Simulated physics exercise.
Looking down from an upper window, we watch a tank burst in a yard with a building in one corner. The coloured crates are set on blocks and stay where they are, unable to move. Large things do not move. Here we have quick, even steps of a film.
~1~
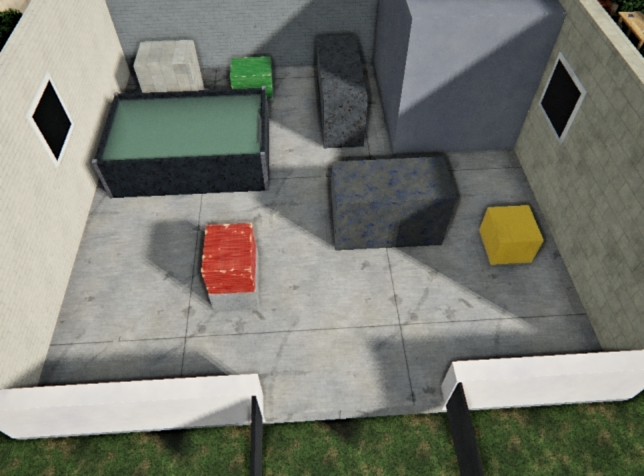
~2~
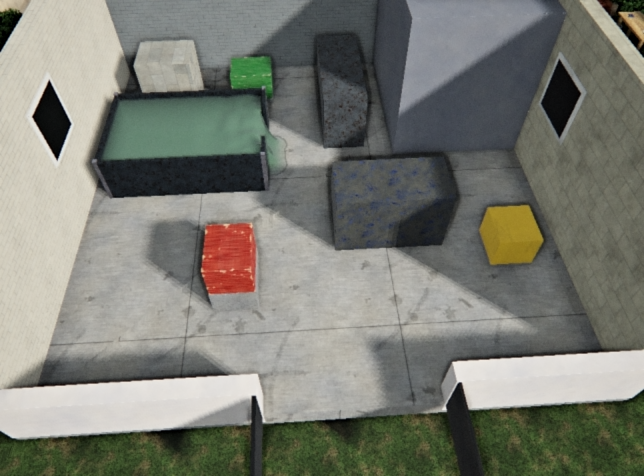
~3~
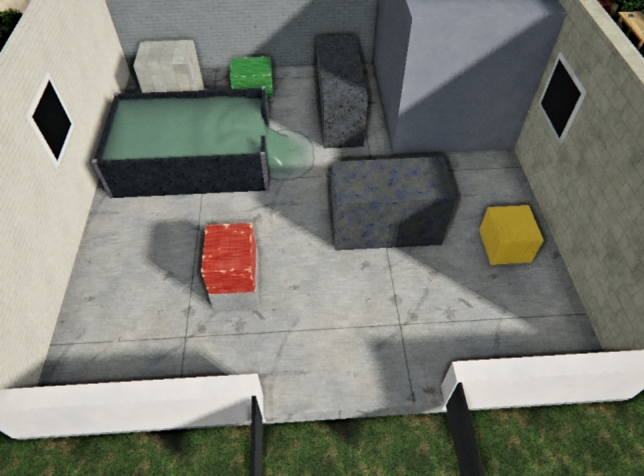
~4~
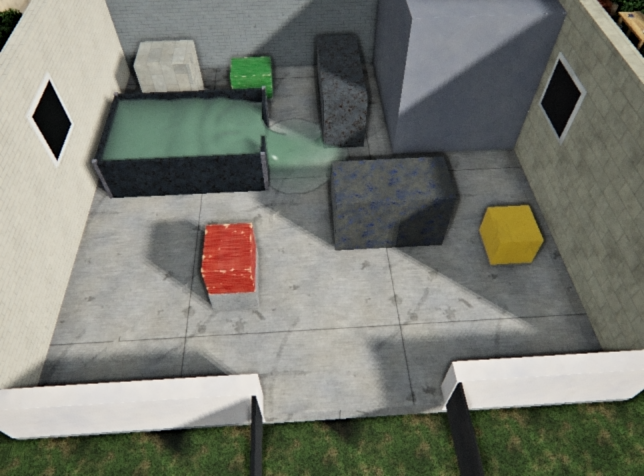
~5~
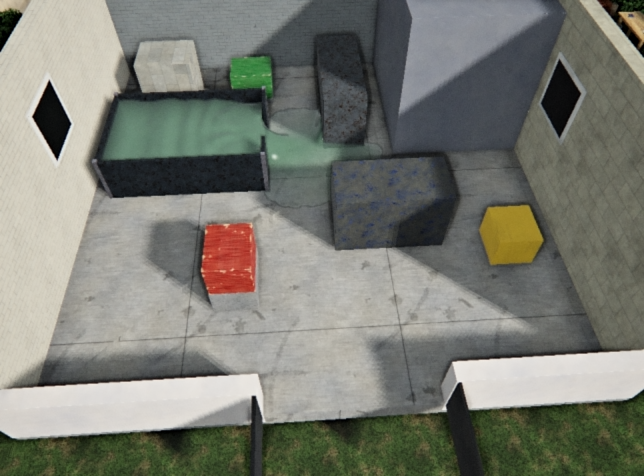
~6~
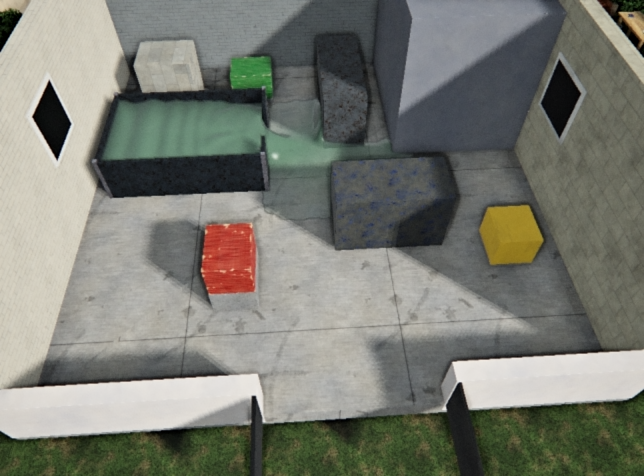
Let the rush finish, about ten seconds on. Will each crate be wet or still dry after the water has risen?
The yellow crate is touched by water; the green crate is touched by water; the red crate remains untouched by water.
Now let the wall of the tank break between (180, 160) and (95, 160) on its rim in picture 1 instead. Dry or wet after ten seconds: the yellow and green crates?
My take: The yellow one gets flooded, while the green one stays clear.
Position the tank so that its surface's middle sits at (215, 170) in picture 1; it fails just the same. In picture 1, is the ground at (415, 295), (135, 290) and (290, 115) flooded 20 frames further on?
As listed: No water, no water, free of water.
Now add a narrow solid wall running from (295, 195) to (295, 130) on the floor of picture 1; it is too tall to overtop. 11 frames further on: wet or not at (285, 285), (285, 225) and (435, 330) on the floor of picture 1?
One by one: Soaked, soaked, spared.
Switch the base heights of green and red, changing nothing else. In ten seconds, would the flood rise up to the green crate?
Green crate: Untouched.
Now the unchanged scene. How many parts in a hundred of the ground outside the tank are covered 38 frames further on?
About 65 percent.
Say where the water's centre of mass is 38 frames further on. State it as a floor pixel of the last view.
The balance point is around (304, 167).
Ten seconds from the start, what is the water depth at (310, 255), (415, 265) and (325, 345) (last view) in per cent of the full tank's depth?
In order: About 6, 2 and 4 in a hundred.
A moment on, water covers 25 % of the floor; the yellow crate not reached, the green crate water round its plinth, the red crate not reached.
Next, water covers 30 % of the floor; the yellow crate water round its plinth, the green crate water round its plinth, the red crate not reached.
Then, water covers 45 % of the floor; the yellow crate water round its plinth, the green crate water round its plinth, the red crate water round its plinth.
Later, water covers 65 % of the floor; the yellow crate water round its plinth, the green crate water round its plinth, the red crate water round its plinth.
In the end, water covers 100 % of the floor; the yellow crate was topped, the green crate was topped, the red crate stayed above the water.
